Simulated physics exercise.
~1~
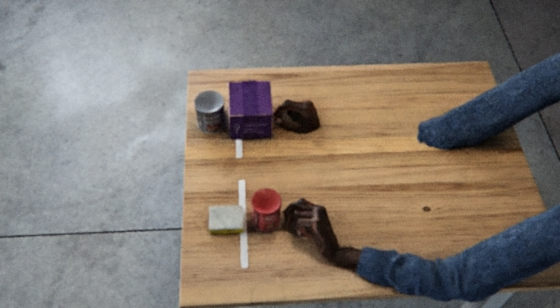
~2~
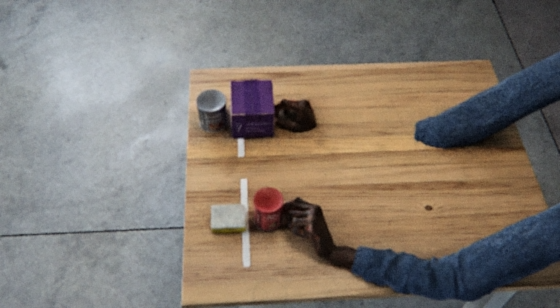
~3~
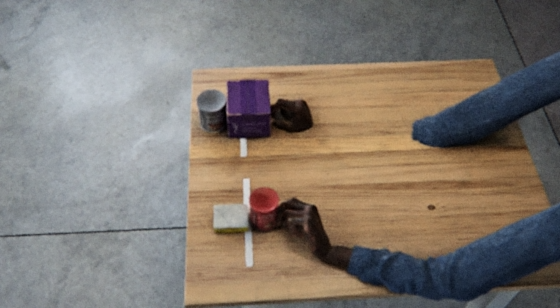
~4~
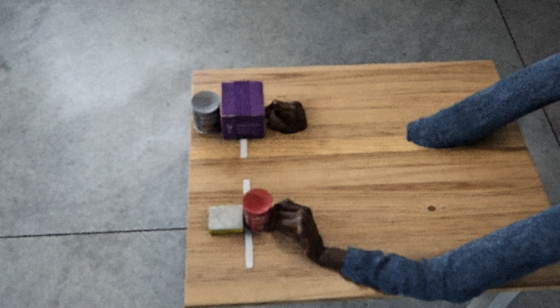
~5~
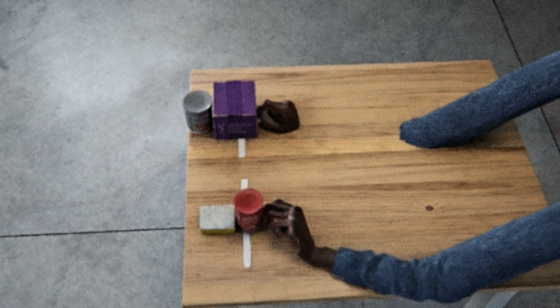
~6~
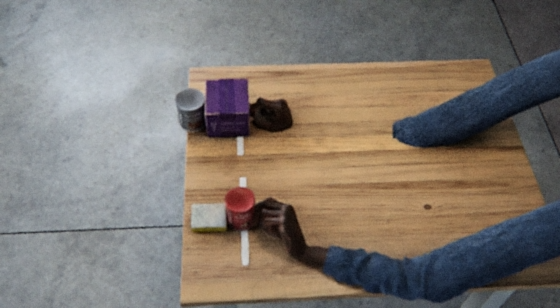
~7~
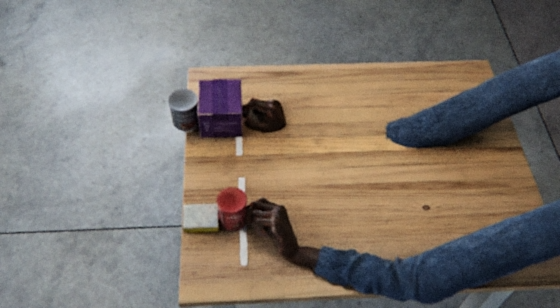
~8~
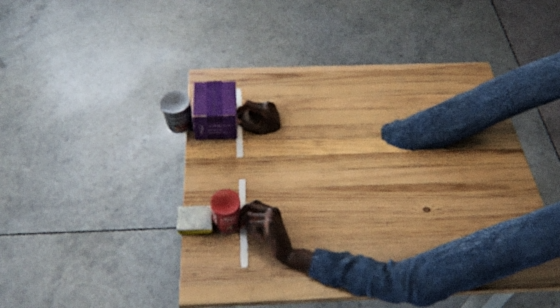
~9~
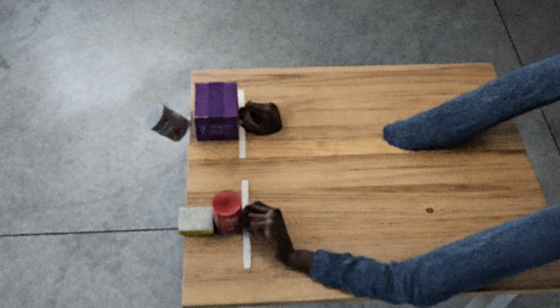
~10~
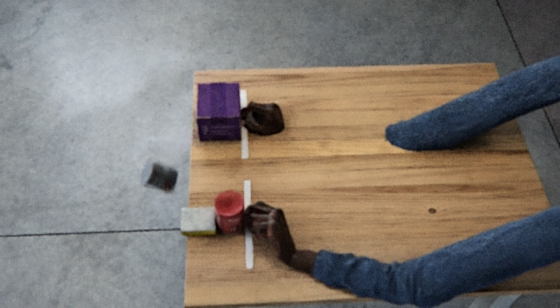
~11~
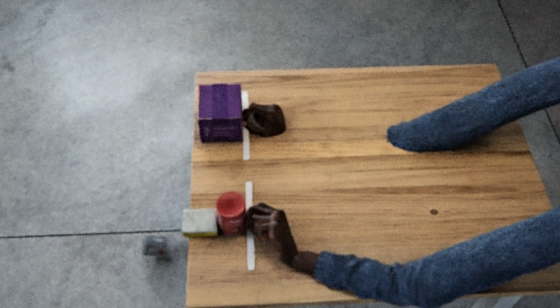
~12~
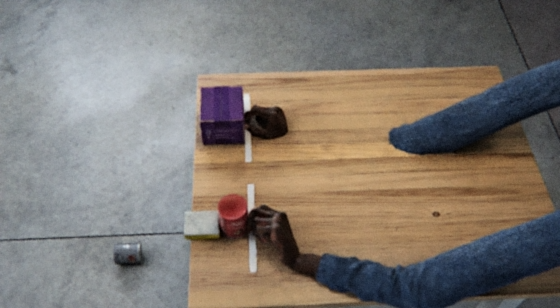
On a wooden table, two hands slowly pushed a purple box and a red pot left, moving a grey tin and a yellow sponge ahead of them, until the tin tipped off the edge onto the floor while the sponge stayed on the table.
